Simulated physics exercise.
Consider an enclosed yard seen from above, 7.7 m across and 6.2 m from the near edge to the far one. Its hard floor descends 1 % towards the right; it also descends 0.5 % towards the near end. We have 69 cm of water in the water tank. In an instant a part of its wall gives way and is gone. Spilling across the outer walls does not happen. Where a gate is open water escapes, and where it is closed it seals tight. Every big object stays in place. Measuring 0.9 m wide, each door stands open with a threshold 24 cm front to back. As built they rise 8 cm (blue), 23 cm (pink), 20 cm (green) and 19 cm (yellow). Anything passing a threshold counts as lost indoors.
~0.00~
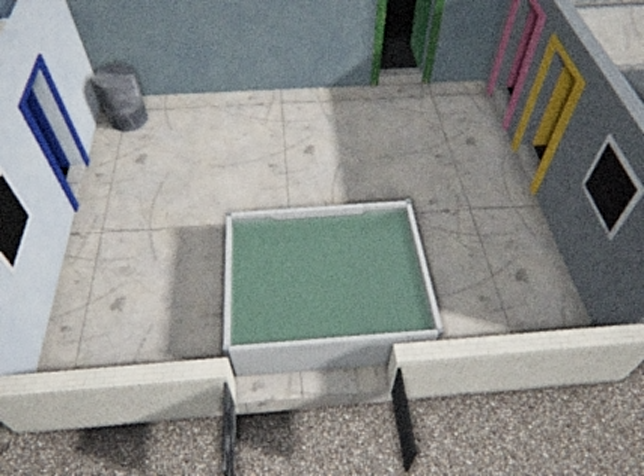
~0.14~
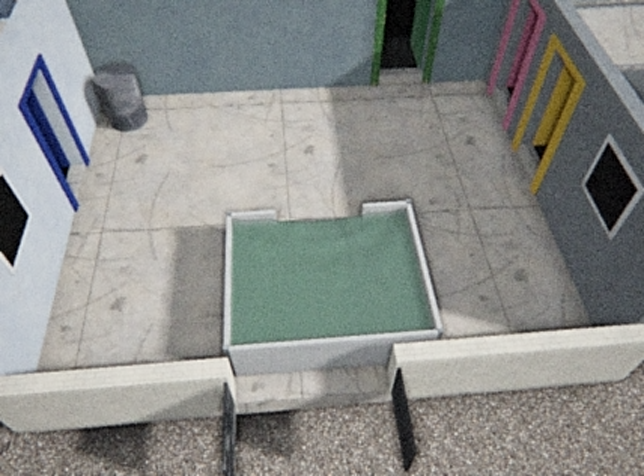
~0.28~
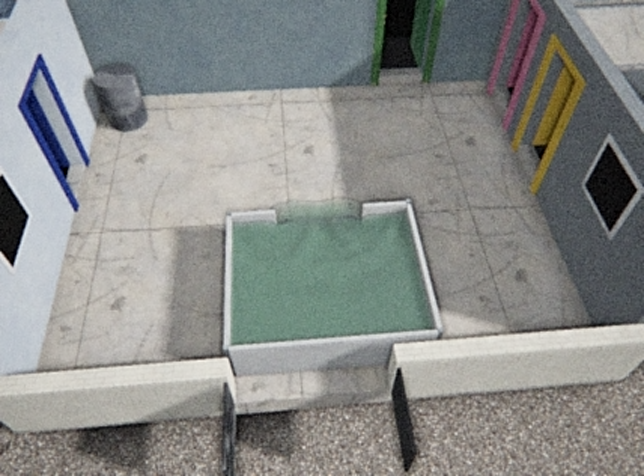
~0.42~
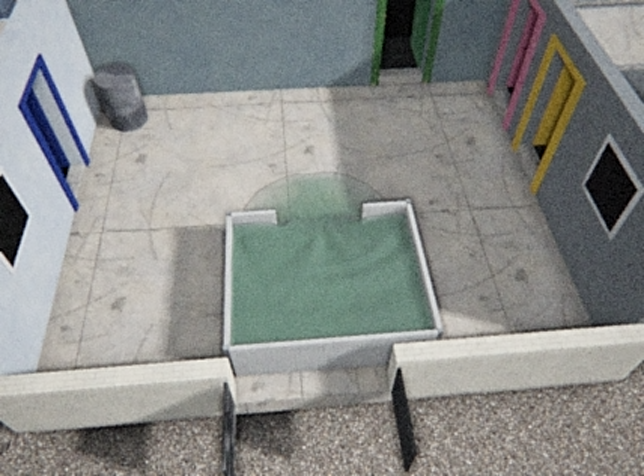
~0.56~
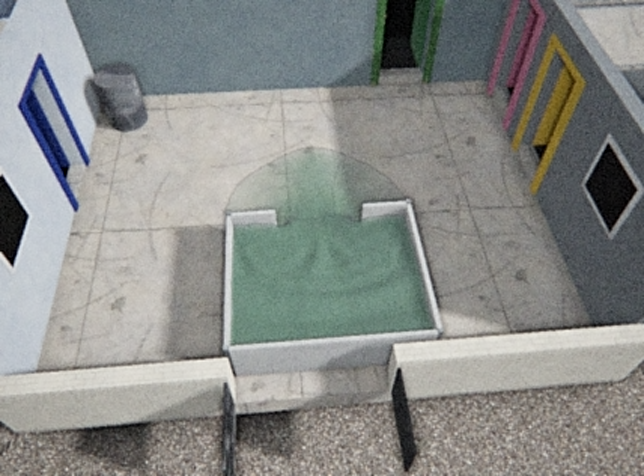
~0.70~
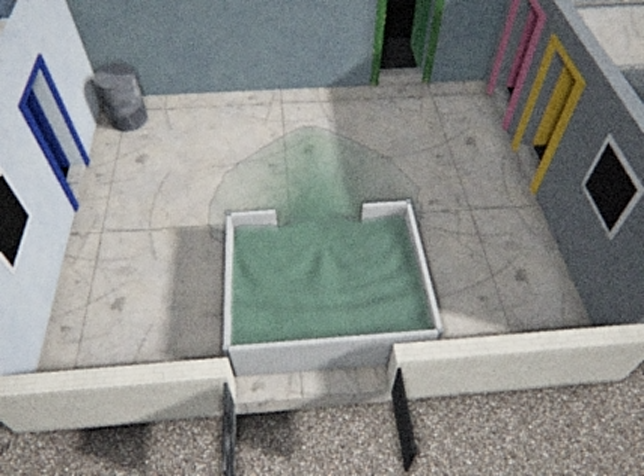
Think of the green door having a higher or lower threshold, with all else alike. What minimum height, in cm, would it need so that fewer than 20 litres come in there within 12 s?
About 16 cm.
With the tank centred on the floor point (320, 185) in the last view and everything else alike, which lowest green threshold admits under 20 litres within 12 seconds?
Then roughly 12.0 cm.
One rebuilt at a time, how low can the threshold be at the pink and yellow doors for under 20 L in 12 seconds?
About 20 cm at pink and about 7.5 cm at yellow.
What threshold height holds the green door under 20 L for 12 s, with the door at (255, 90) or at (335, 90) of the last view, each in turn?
You'd want roughly 21 cm there first, then roughly 23 cm.
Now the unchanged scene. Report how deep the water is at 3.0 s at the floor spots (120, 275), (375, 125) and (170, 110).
The three readings, in order, are 0, 4 and 18 cm.
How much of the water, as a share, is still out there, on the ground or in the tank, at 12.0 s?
Roughly 96 percent of the water remains.
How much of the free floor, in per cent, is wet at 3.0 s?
Approximately 50 % of it.
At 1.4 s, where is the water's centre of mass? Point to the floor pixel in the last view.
Roughly (324, 251).
After 1.4 s water covers 30 % of the floor, deepest (38 cm) near (320, 230); it has not reached the green door.
After 3.0 s water covers 50 % of the floor, deepest (35 cm) near (471, 83); 20 cm at the green door, 3 litres in over its 20 cm threshold.
After 12.0 s water covers 100 % of the floor, deepest (16 cm) near (541, 224); 8 cm at the green door, 4 litres in over its 20 cm threshold.
At the green door as built, the water arrived by 1.7 s and peaked near 23 cm at 2.0 s.
Run again over the same 12 s with other heights there, 45 litres in over 12.5 cm, 4 litres over 20 cm. The limit of 20 litres is kept from about 16 cm up.
